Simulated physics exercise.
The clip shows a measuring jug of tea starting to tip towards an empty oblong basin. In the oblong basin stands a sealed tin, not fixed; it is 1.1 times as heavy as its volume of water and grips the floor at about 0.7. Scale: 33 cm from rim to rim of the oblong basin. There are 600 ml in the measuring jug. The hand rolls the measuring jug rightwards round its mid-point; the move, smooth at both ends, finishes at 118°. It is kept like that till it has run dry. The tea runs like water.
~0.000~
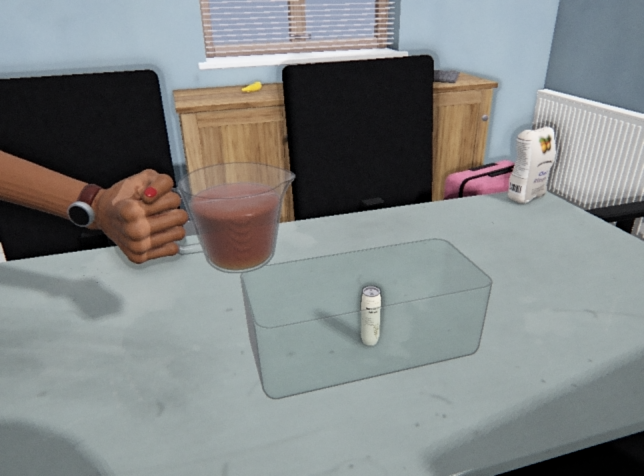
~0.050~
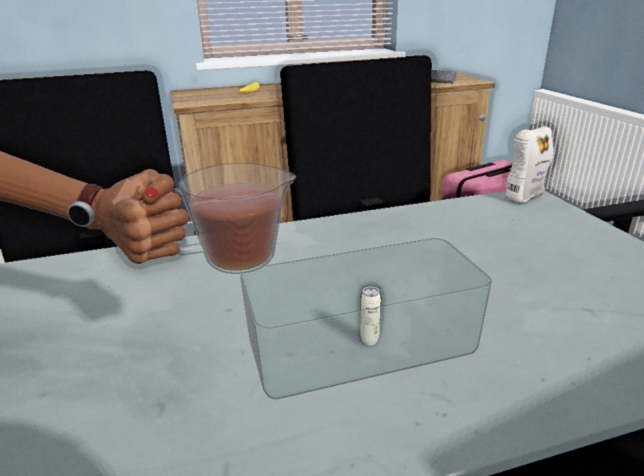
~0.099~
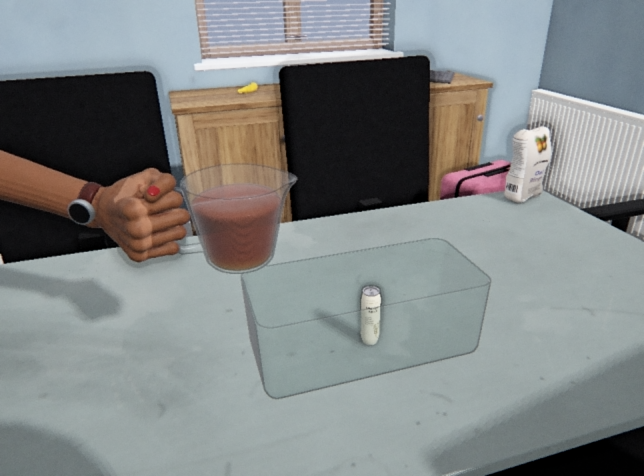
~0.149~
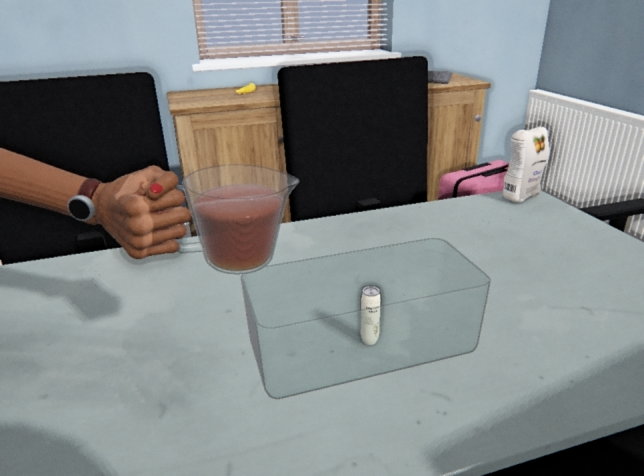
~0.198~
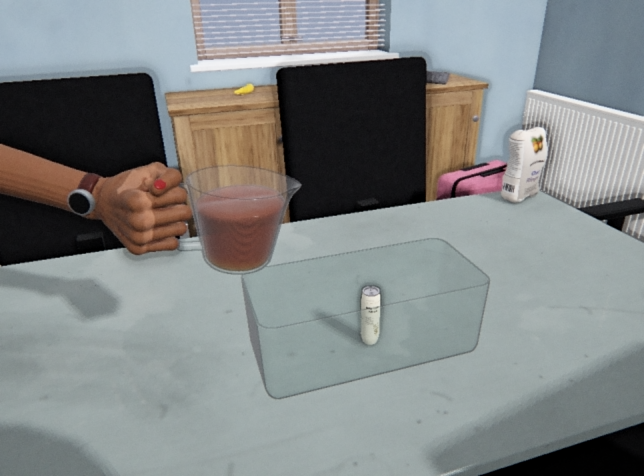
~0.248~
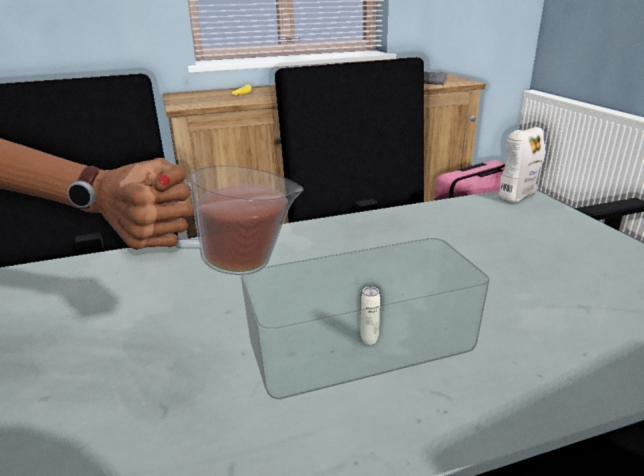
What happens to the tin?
It stays up.
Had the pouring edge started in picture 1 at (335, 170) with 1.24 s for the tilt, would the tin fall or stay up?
Then it topples.
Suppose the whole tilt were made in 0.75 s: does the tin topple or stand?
The tin stays up.
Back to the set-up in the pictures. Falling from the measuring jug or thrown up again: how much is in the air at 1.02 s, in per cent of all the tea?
About 5 per cent.
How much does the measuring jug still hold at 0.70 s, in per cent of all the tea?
About 68 per cent.
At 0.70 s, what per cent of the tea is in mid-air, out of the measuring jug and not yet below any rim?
About 20 per cent.
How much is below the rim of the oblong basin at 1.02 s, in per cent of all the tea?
Some 88 per cent.
By 0.70 s the tilt is 70° and 68 per cent is still to pour; the tin stands where it began.
By 1.02 s the tilt is 109° and 6 per cent is still to pour; the tin stands where it began.
By 1.37 s the tilt is 118° and 0 per cent is still to pour; the tin stands where it began.
By 1.74 s the tilt is 118° and 0 per cent is still to pour; the tin stands where it began.
At rest the tin stands where it began.
